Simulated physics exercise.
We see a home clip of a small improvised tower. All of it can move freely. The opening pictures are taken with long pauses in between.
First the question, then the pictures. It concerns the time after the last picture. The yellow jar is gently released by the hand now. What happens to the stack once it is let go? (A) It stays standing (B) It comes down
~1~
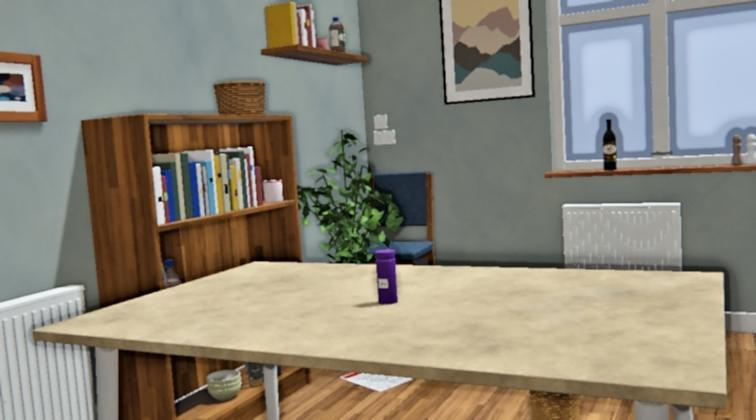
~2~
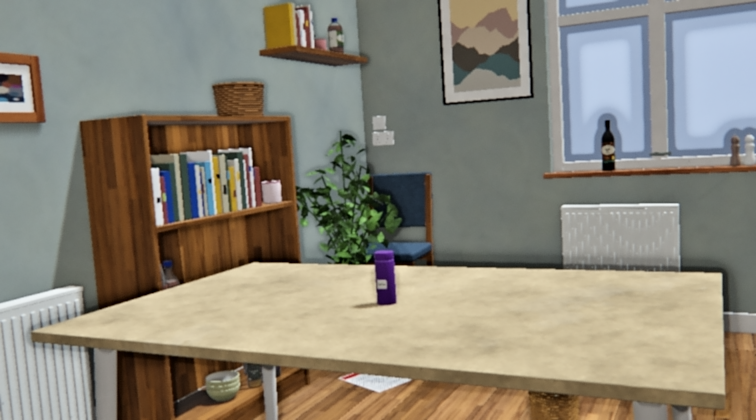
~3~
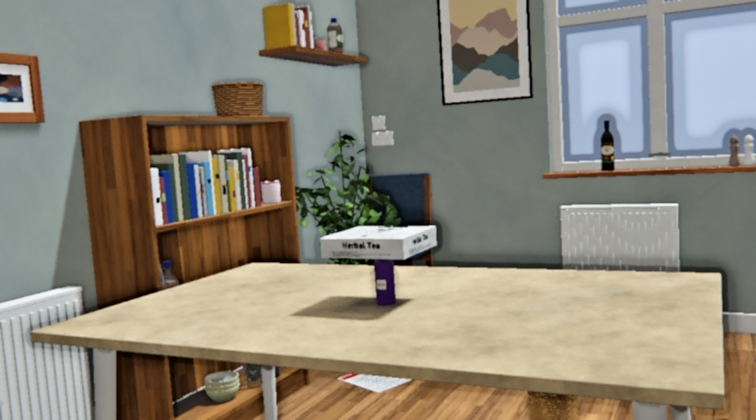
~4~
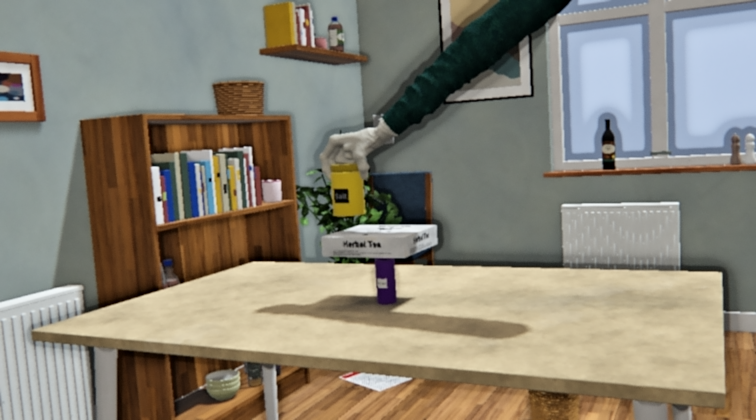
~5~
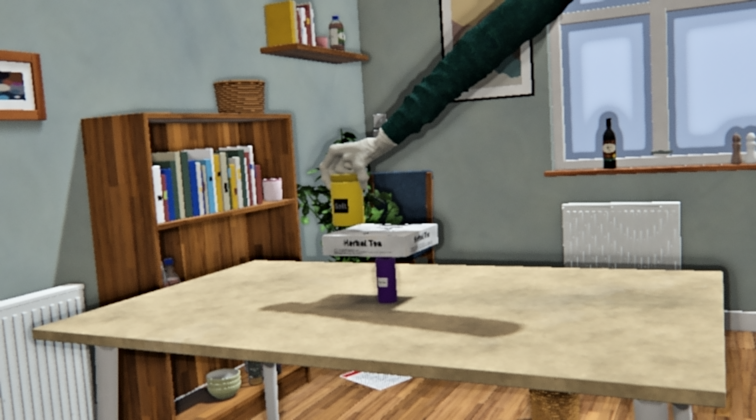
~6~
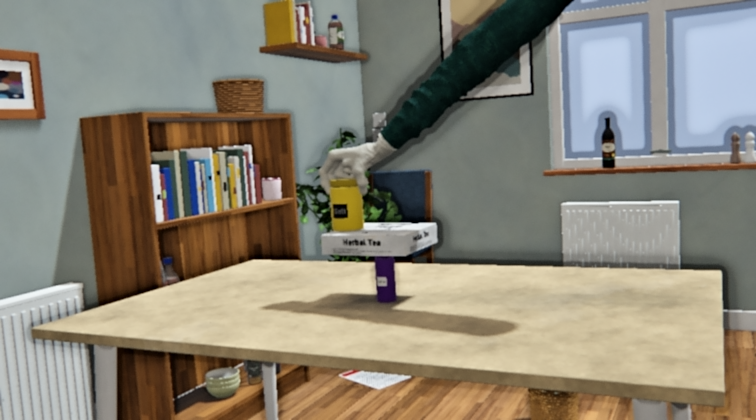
Option B: It comes down.
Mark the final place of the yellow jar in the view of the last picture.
End position: Approximately (311, 281).
Then, 0.50 s after the last picture, yellow jar now fallen; white packet tipped 44° from how it was.
Then, 0.60 s after the last picture, white packet now fallen.
Then, 1.10 s after the last picture, things are still on the move.
At rest, fallen, white packet and yellow jar; purple shaker in place. Seen from the same camera at the end, yellow jar near (311, 281). The stack loses its balance.
